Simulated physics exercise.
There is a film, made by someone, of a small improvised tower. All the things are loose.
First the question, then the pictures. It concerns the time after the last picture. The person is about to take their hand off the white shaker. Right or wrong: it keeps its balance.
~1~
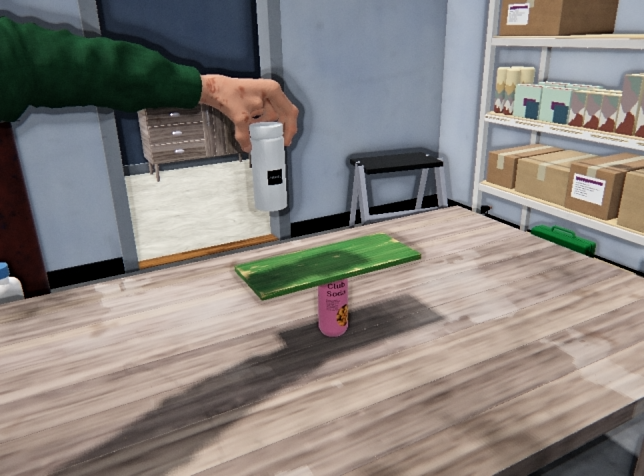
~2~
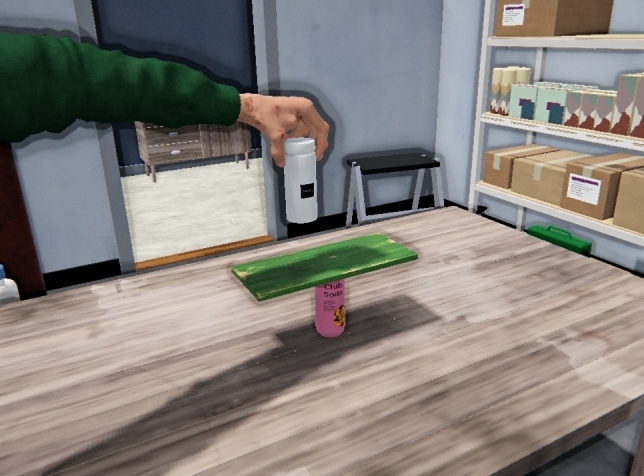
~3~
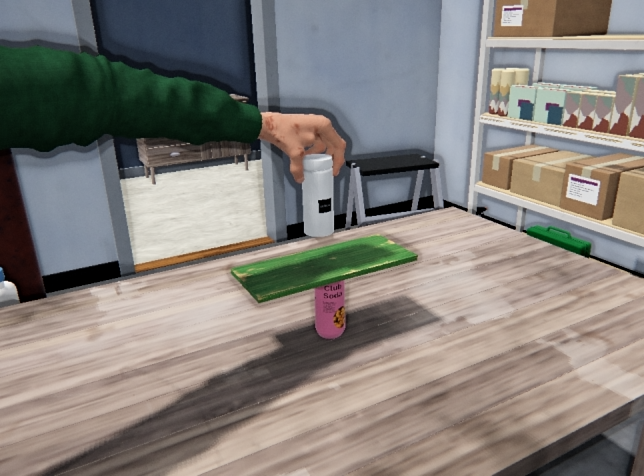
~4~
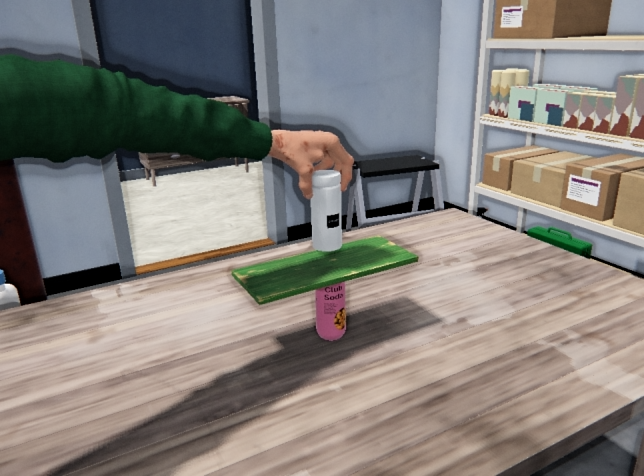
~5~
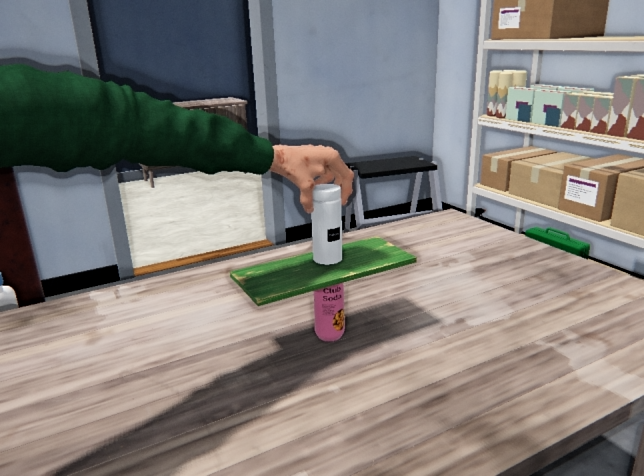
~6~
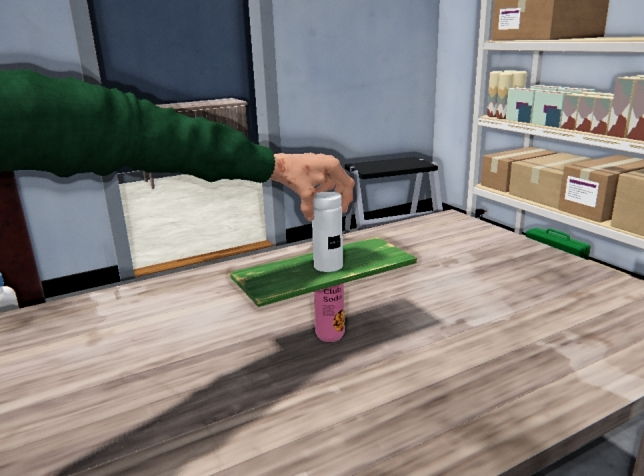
Right.
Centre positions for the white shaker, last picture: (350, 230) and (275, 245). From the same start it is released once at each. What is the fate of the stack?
First try: Stands; second try: Topples.
Then, 0.60 s after the last picture, nothing has stirred.
Then, 1.50 s after the last picture, white shaker resting near (327, 232).
At rest, all 3 in place. Seen from the same camera at the end, white shaker near (327, 232). The stack holds.
